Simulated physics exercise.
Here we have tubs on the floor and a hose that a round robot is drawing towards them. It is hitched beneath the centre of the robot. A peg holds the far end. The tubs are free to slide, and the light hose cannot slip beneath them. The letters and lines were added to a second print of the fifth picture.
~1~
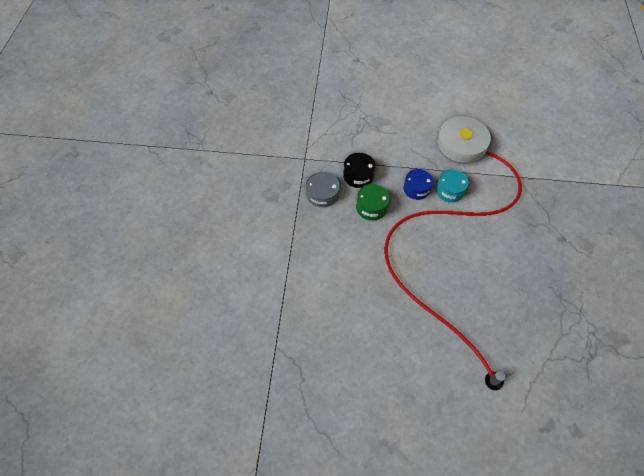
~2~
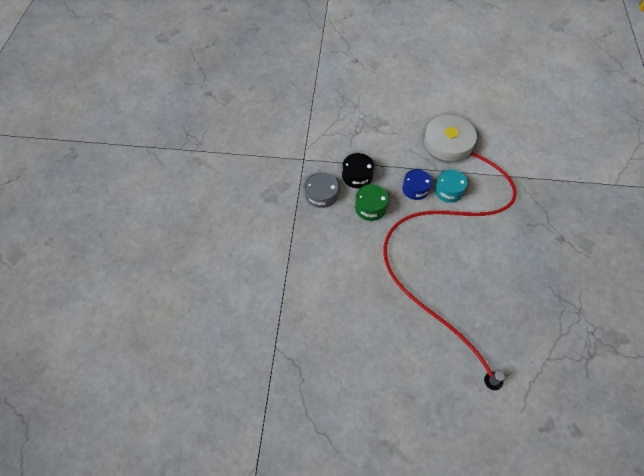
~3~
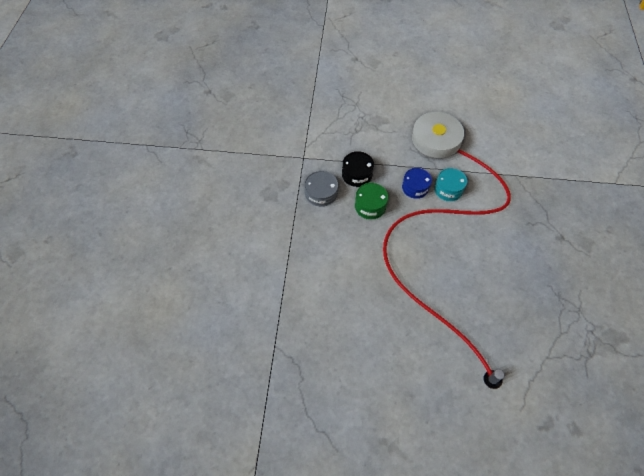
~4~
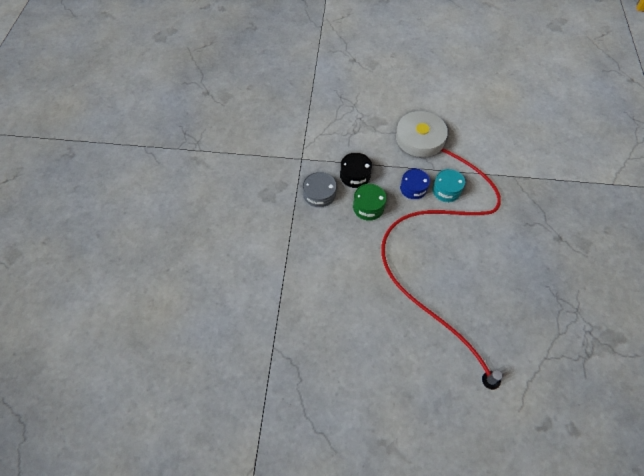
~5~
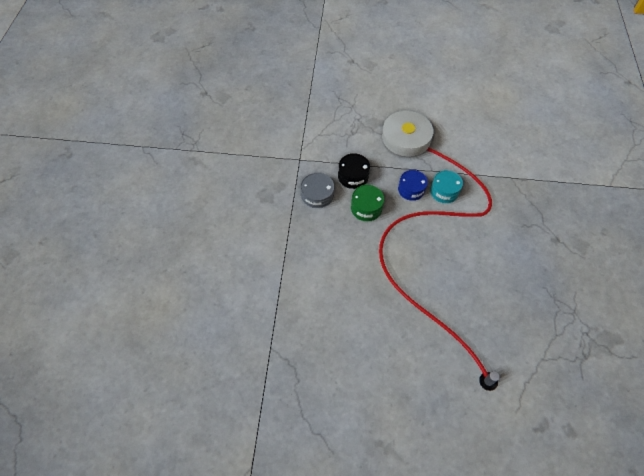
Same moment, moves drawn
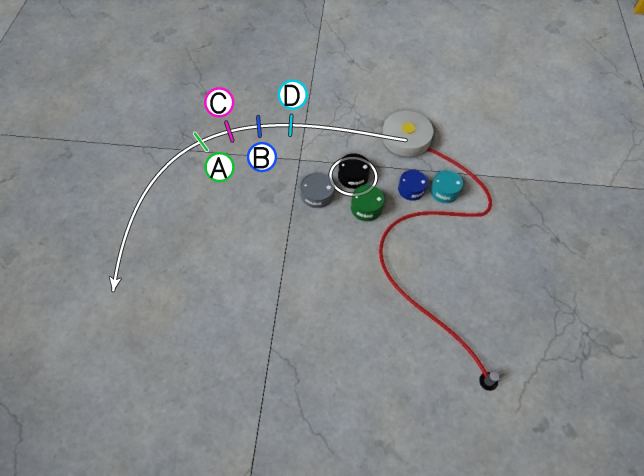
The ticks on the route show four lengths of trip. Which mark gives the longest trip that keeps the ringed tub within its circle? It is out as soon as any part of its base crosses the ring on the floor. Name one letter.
It can go as far as C.
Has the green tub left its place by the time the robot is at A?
Yes.
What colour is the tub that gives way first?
The turquoise tub.
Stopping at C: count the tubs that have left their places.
By then, two.
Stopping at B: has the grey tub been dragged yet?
By then, no.
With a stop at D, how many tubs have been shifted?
The count is none.
On the marked copy, A at (201, 142); B at (259, 126); C at (229, 131); D at (291, 125); the ring at (353, 176); the route from (406, 140) via (216, 136) to (113, 291).
With C. Early on, robot (345, 124); black tub (354, 171).
Further on, robot (282, 119); black tub (354, 171).
At the end, robot (228, 126); blue tub (402, 190); black tub (354, 171); turquoise tub (420, 209); the black tub is still in its ring.
As for the rest, A drags the ringed tub to (348, 182); B is safe but short; D is safe but short.
